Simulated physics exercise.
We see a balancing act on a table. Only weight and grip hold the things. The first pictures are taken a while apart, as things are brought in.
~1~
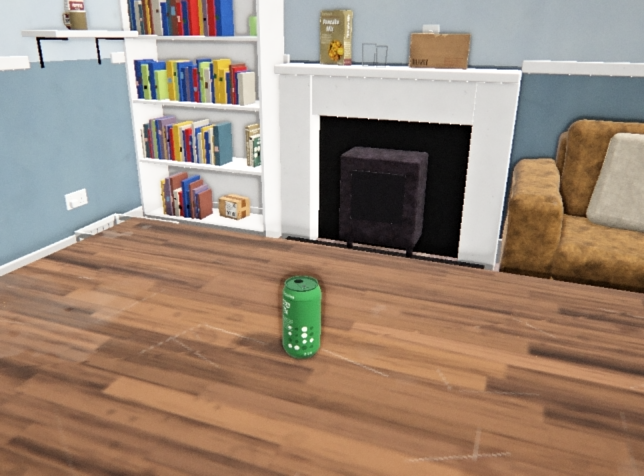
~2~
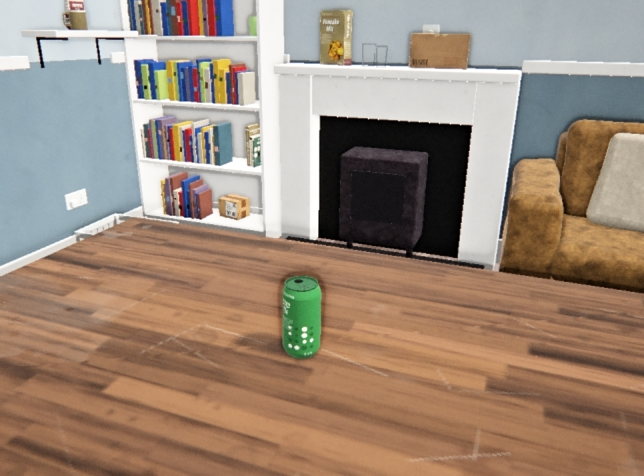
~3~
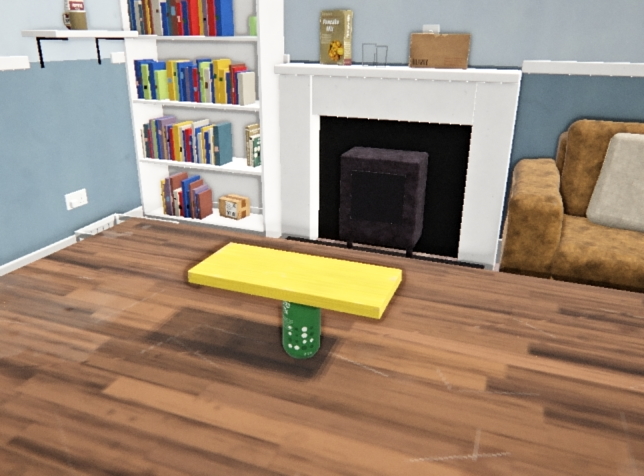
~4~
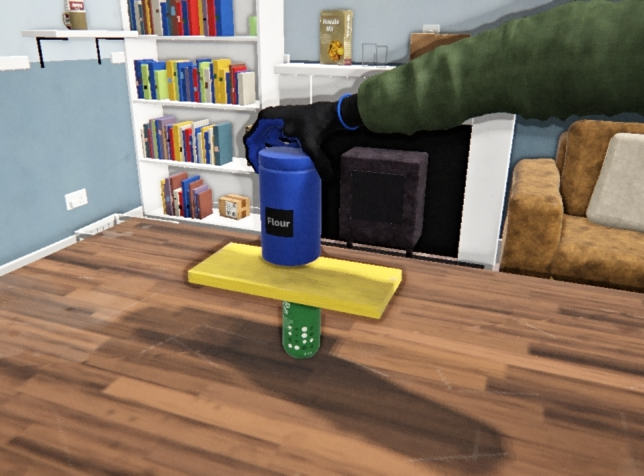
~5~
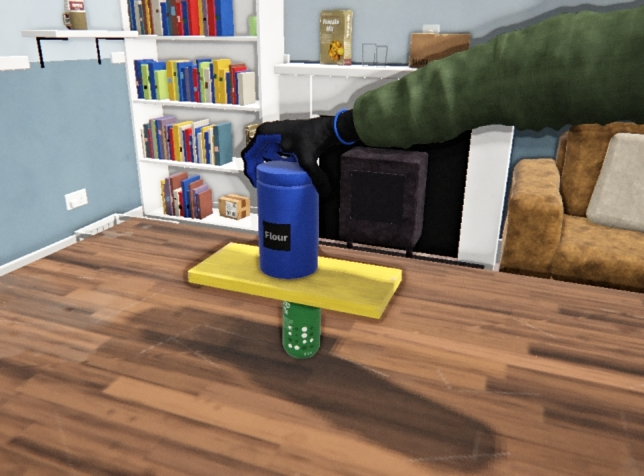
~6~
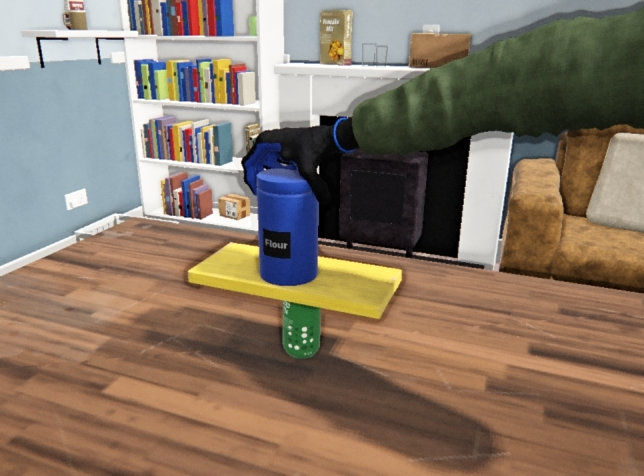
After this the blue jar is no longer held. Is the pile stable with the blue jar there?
In the end the stack holds.
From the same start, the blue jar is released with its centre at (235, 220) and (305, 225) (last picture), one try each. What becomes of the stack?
First, it comes apart; second, it stays up.
Then, 0.20 s past the last view, nothing moves.
Then, 0.50 s past the last view, blue jar resting near (288, 227).
Finally, all 3 still in place. Final places as the last picture's camera would see them, blue jar near (288, 227). The stack stays up.
